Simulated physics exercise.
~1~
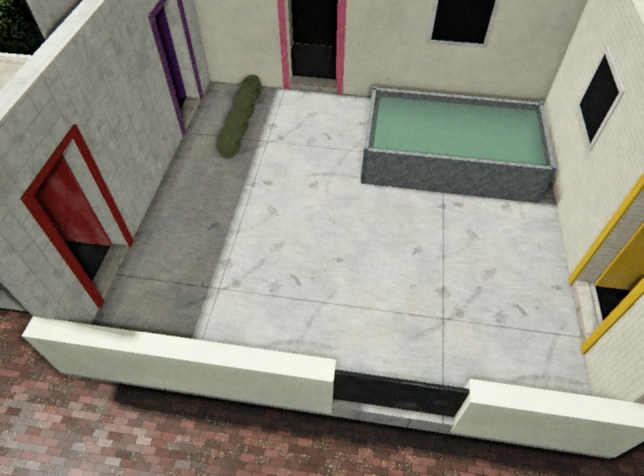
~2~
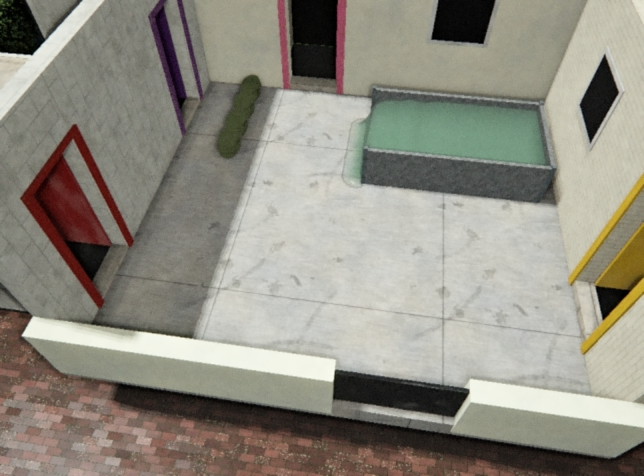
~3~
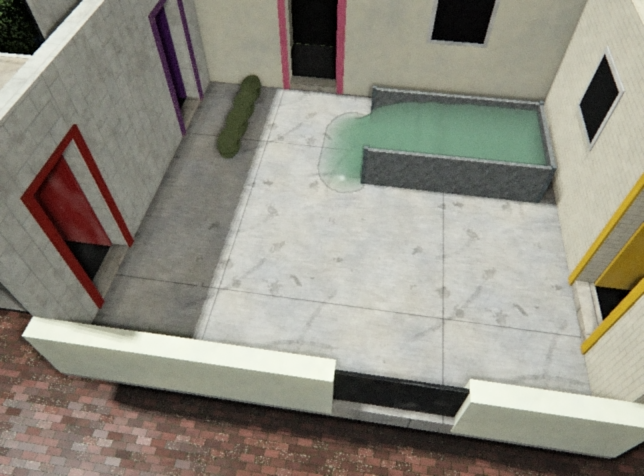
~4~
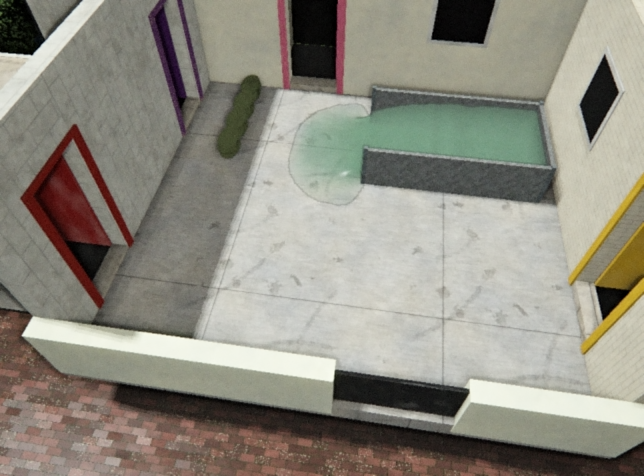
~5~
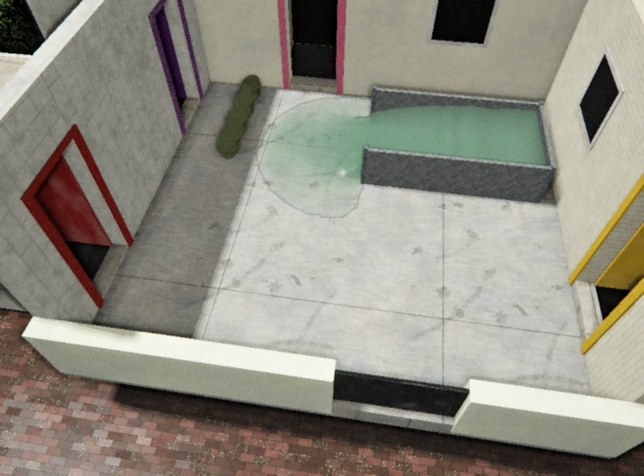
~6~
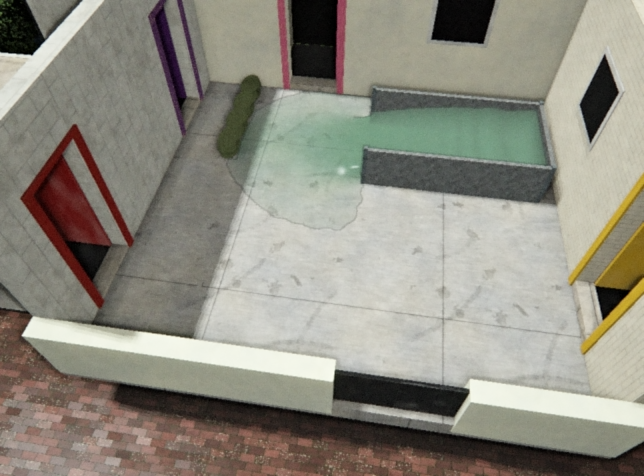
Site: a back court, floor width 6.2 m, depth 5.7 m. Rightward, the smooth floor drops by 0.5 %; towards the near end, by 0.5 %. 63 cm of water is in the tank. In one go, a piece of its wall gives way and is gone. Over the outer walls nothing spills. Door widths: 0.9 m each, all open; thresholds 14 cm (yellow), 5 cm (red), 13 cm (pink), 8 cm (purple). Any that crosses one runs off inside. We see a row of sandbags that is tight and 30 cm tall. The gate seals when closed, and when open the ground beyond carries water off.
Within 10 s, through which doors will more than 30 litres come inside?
Outcome: Yellow door: Within the allowance. Red door: Beyond the allowance. Pink door: Beyond the allowance. Purple door: Within the allowance.
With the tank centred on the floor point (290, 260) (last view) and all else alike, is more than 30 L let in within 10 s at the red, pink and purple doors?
Red: Too much; pink: Within limit; purple: Too much.
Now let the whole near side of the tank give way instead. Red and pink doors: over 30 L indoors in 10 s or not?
Result against the limit at red: Limit broken; result at pink: Limit held.
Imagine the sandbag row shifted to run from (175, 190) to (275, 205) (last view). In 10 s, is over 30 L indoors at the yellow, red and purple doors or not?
Well, the yellow one is within bounds, the red one is within bounds, and the purple one is more than allowed.
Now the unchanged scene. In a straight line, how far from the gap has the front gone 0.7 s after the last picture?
Roughly 3.6 metres out.
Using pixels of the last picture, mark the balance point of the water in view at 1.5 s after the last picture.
About (342, 155).
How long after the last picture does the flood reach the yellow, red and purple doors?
Arrival times: Yellow 5.0 seconds, red 1.1 seconds, purple 1.5 seconds.
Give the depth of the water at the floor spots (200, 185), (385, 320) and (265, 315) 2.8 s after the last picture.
Approximately 6, 0 and 1 centimetres, going through them in turn.
Then, 0.7 s after the last picture water covers 30 % of the floor and is deepest (39 cm) near (263, 94); yellow door not reached, red door not reached, pink door 13 cm at the sill, 0 L in, purple door not reached.
Then, 1.5 s after the last picture water covers 40 % of the floor and is deepest (38 cm) near (252, 124); yellow door not reached, red door 10 cm at the sill, 0 L in, pink door 25 cm at the sill, 12 L in, purple door 2 cm at the sill, 0 L in.
Then, 2.8 s after the last picture water covers 50 % of the floor and is deepest (31 cm) near (81, 348); yellow door not reached, red door 11 cm at the sill, 29 L in, pink door 22 cm at the sill, 74 L in, purple door 6 cm at the sill, 0 L in.
Then, 5.3 s after the last picture water covers 80 % of the floor and is deepest (19 cm) near (592, 424); yellow door 4 cm at the sill, 0 L in, red door 14 cm at the sill, 97 L in, pink door 10 cm at the sill, 99 L in, purple door 6 cm at the sill, 1 L in.
Then, 9.3 s after the last picture water covers 95 % of the floor and is deepest (14 cm) near (494, 410); yellow door 11 cm at the sill, 0 L in, red door 7 cm at the sill, 156 L in, pink door 4 cm at the sill, 100 L in, purple door 3 cm at the sill, 1 L in.
